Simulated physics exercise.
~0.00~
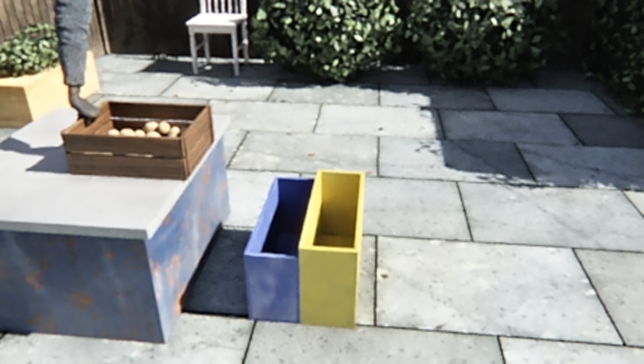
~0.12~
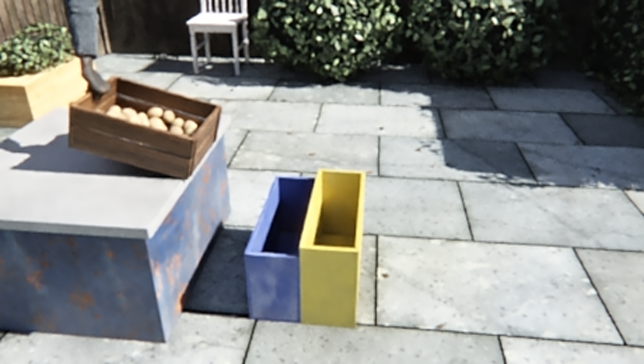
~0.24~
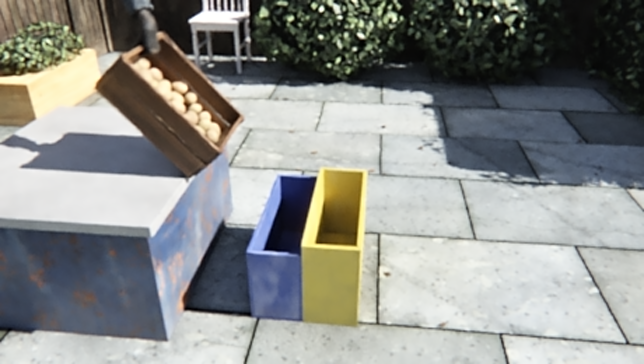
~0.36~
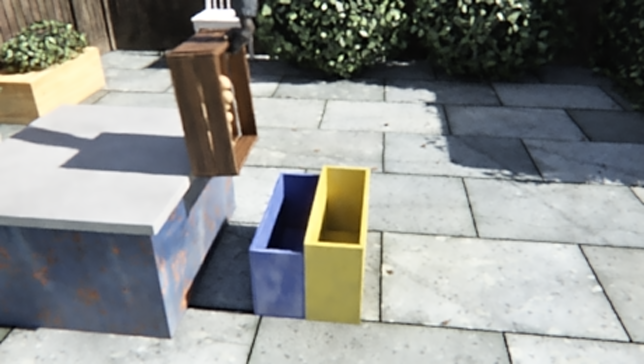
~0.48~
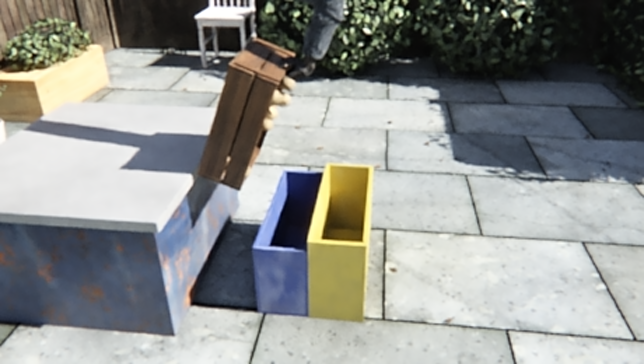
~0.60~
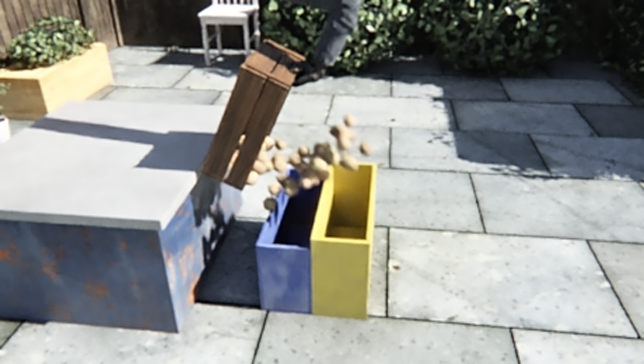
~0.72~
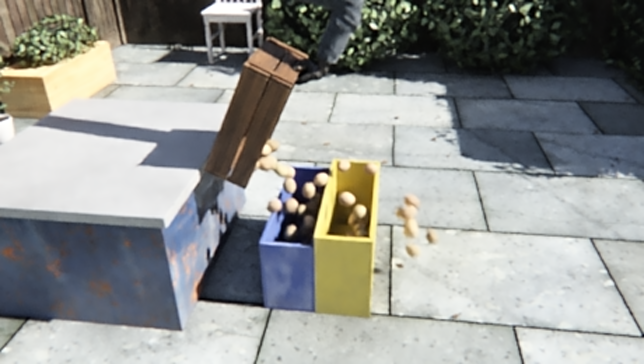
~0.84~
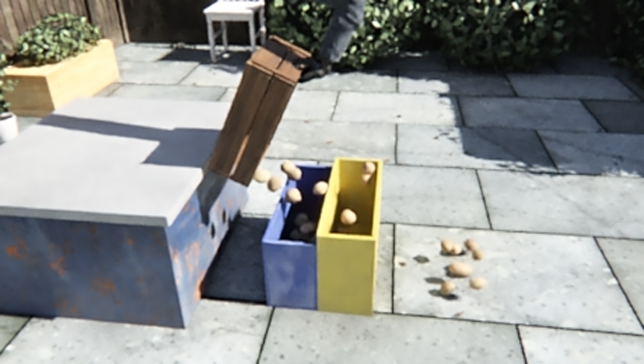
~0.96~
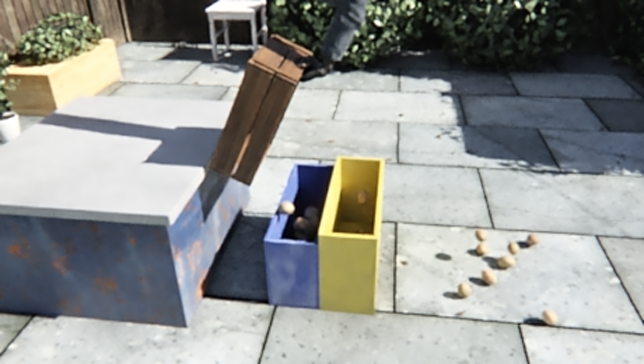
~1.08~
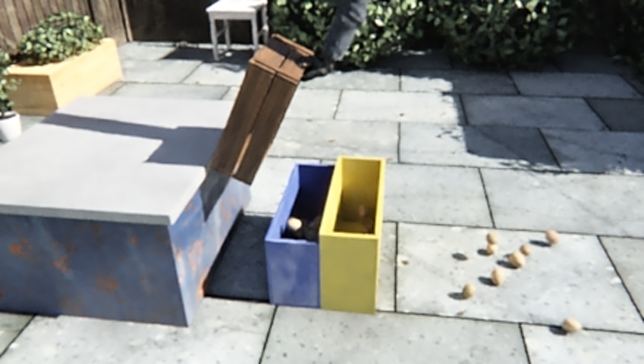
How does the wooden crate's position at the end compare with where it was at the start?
At the start the crate sits flat on top of the bench. By the end it has moved to the right and is held steeply tipped over the bench's right edge, beside the blue bin.
Wooden crate gripped by an arm tipping over a bench edge, spilling potatoes into blue and yellow bins and onto paving beyond.
